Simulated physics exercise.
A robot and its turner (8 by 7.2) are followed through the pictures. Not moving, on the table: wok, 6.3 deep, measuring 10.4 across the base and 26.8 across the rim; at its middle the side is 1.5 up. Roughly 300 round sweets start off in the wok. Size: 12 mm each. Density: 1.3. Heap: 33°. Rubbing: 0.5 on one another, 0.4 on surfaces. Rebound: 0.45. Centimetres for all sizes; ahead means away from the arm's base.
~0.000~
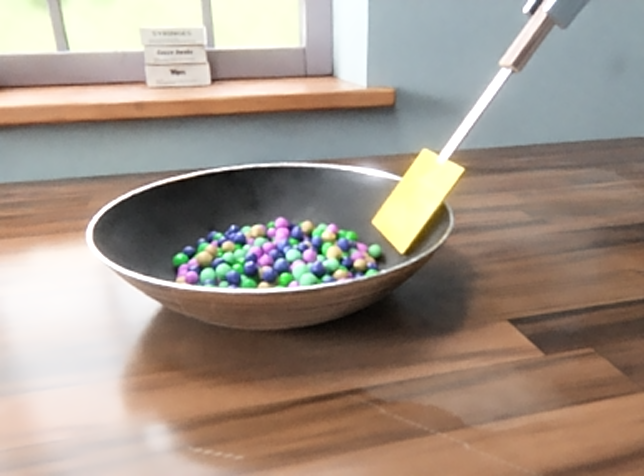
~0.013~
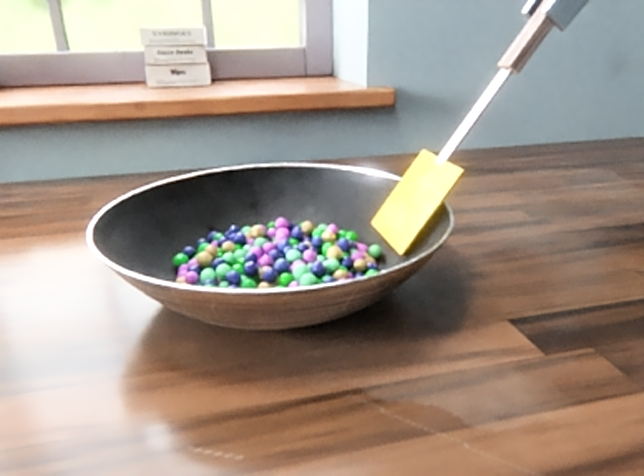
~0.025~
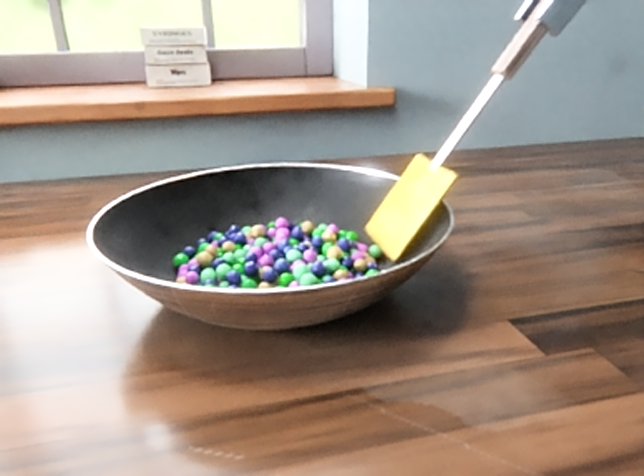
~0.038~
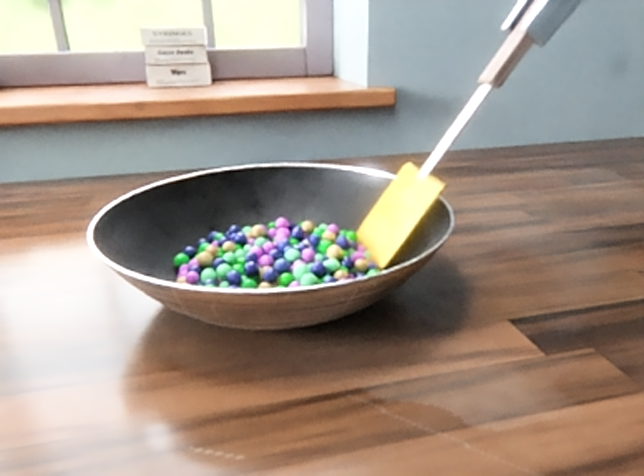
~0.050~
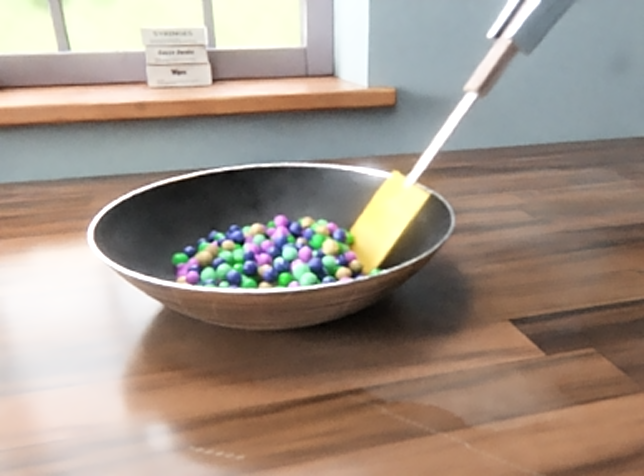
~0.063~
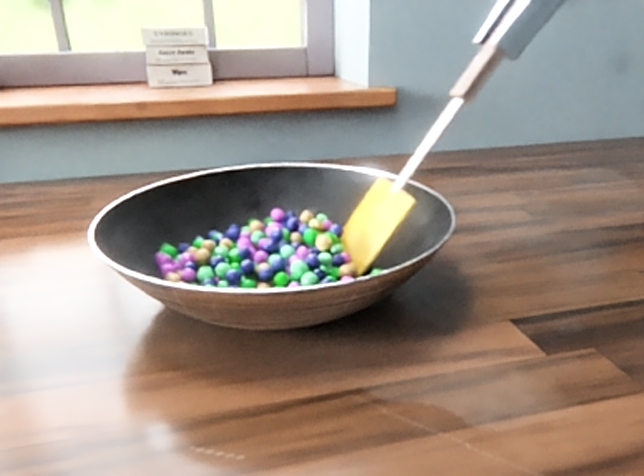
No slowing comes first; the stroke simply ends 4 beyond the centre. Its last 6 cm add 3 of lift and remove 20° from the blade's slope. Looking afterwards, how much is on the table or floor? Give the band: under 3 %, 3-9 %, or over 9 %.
Band: Under 3 %.
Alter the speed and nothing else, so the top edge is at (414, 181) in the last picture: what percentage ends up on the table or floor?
Share: Roughly 0 %.
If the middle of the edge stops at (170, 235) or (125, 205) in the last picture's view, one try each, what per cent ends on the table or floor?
I'd say some 20 per cent, then some 35 per cent.
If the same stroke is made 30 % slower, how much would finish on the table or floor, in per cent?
Roughly 0 per cent, I'd say.
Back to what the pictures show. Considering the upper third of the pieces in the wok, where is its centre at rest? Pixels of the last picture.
(180, 257).
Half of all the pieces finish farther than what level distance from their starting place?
The answer is about 4 cm.
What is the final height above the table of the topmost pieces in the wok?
Top of the heap: Roughly 5.5 cm above the table top.
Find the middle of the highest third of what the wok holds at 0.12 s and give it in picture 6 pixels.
I'd put it close to (243, 243).
After 0.09 s, sloping 53°, highest piece 5 above the table; 295 in the wok.
After 0.12 s, sloping 45°, highest piece 7 above the table; 295 in the wok.
After 0.34 s, sloping 34°, highest piece 6 above the table; 292 in the wok, 2 on the table or floor, 1 on the blade or in flight.
After 1.39 s, sloping 34°, highest piece 6 above the table; 292 in the wok, 3 on the table or floor.
In the end, 292 in the wok, 3 on the table or floor. That is 1 % on the table or floor.
